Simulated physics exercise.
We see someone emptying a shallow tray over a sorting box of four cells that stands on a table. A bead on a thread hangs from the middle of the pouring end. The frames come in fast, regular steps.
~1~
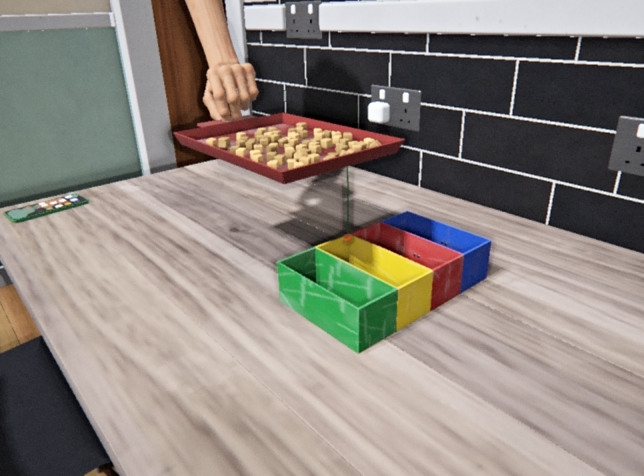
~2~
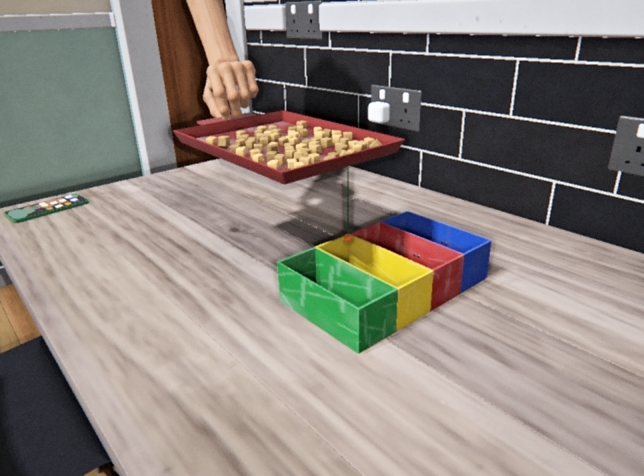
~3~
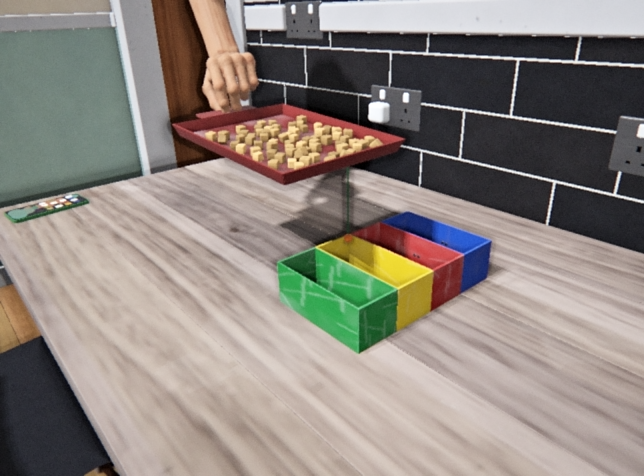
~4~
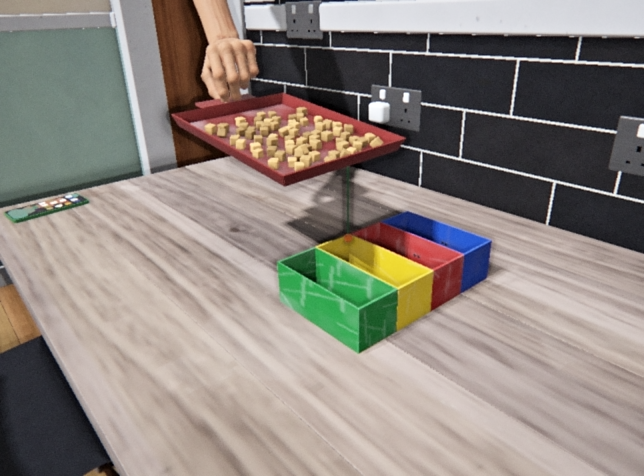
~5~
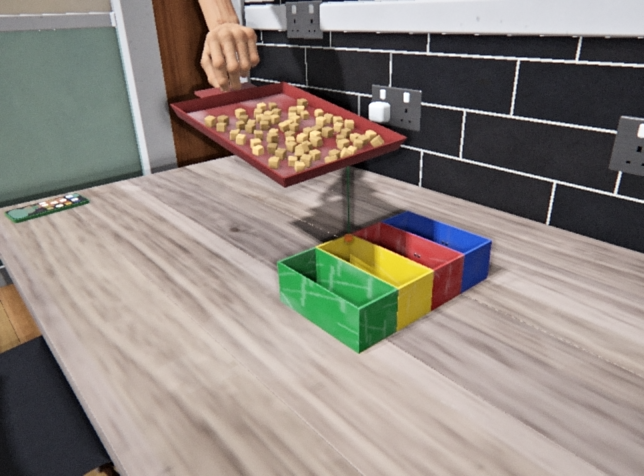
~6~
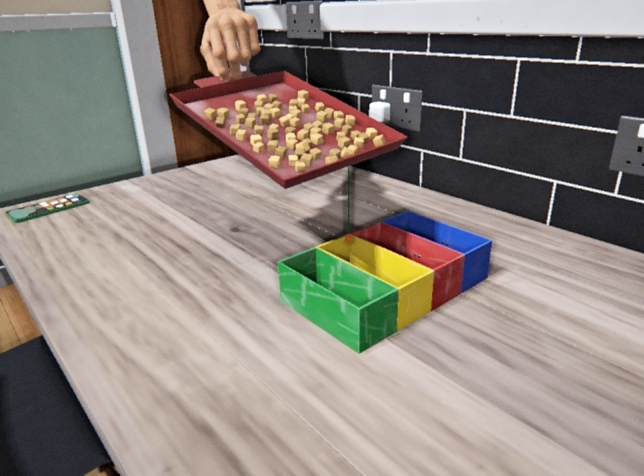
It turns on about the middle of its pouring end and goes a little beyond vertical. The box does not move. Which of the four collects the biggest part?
The green cell gets the most.
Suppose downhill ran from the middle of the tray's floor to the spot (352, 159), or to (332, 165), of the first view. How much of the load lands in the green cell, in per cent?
The first gives 10 %, the second 40 %.
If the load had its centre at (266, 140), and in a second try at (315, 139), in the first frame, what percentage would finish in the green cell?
Near 30 % and 40 %.
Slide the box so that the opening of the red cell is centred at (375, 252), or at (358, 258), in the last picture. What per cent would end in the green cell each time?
In turn 30 and 20 in a hundred.
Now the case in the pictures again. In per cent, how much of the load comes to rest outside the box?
Near 30 %.
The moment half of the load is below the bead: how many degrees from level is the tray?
Roughly 110°.
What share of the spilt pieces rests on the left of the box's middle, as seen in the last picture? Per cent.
Close to 90 per cent.
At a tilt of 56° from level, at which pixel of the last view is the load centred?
Close to (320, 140).
Soon after the last picture, tray tipped steeply; all on the tray.
A little later, tray tipped right over; all on the tray.
Later still, tray tipped past a quarter turn; about a third in the green cell; a small part in the yellow cell; a small part in the red cell; about a third falling or outside the box.
At rest, tray tipped past a quarter turn; about a third in the green cell; a small part in the yellow cell; a small part in the red cell; none in the blue cell; about a third outside the box.
